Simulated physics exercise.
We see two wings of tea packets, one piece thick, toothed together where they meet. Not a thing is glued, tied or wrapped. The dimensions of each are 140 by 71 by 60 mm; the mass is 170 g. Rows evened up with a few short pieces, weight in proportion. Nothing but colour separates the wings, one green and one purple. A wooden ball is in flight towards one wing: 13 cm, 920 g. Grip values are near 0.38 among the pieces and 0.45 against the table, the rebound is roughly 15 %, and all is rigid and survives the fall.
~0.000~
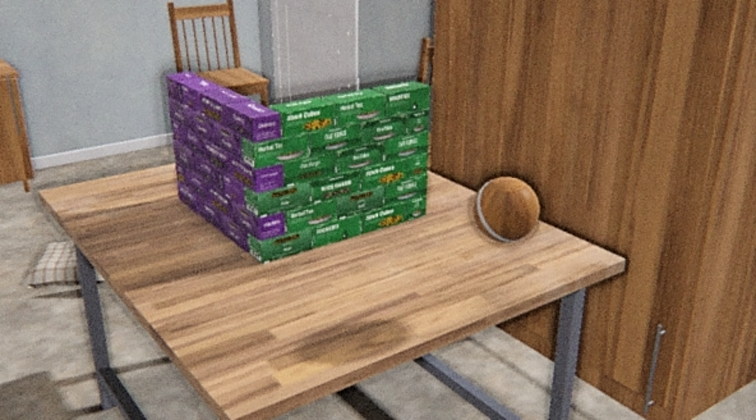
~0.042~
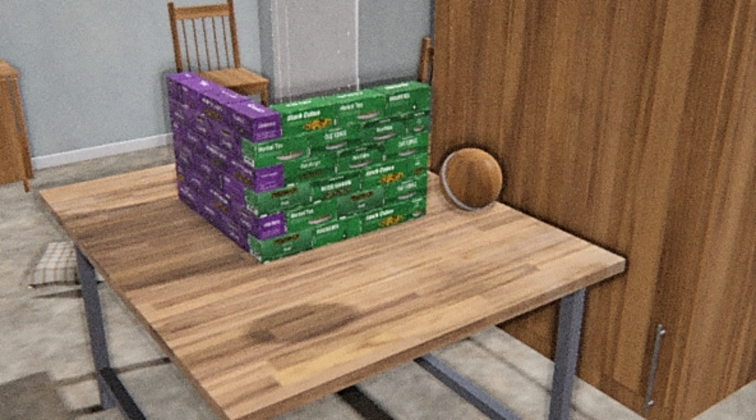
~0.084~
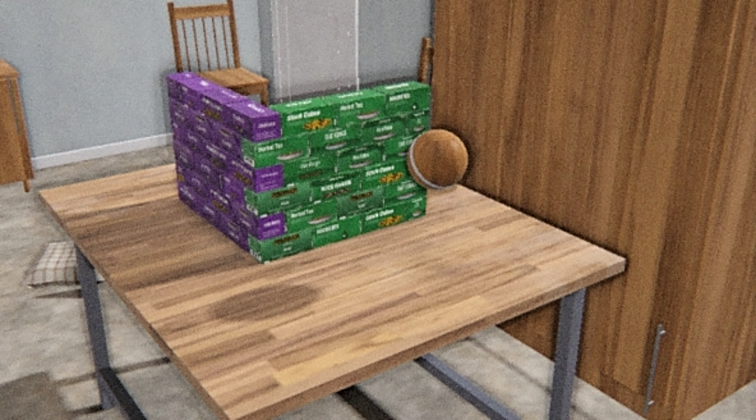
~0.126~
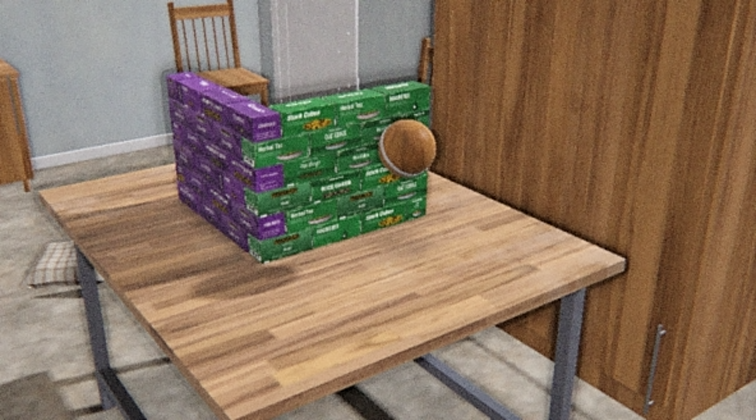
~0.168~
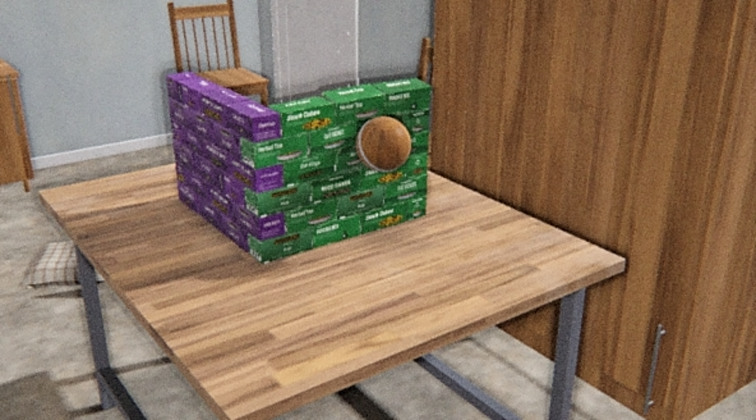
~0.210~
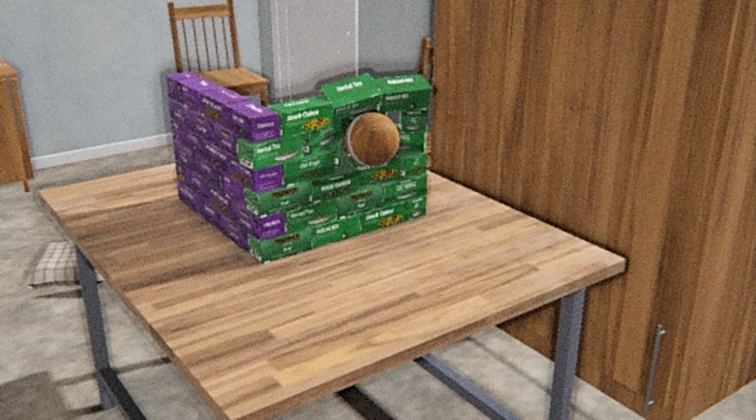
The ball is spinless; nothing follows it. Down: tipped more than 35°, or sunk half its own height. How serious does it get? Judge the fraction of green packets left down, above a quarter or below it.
The fraction is above a quarter.
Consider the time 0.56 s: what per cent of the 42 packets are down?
20 %.
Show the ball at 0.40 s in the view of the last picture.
Look close to (344, 162).
By 0.28 s, ball still moving; 2 of the 21 green packets down (2 of 42 in all colours); top green packet on its side; top purple packet moved 5 mm.
By 0.40 s, ball still moving; 5 of the 21 green packets down (5 of 42 in all colours); top green packet on its side; top purple packet moved 6 mm.
By 0.56 s, ball still moving; 9 of the 21 green packets down (9 of 42 in all colours); top green packet on its side; top purple packet moved 5 mm.
By 0.82 s, ball still moving; 10 of the 21 green packets down (10 of 42 in all colours); top green packet on its side; top purple packet moved 6 mm.
When it is over (1.6 s), ball rolling away; 10 of the 21 green packets down (10 of 42 in all colours); top green packet on its side; top purple packet moved 6 mm. That is 48 per cent. In pixels of the last frame, middles, top green packet near (310, 197), top purple packet near (250, 122).
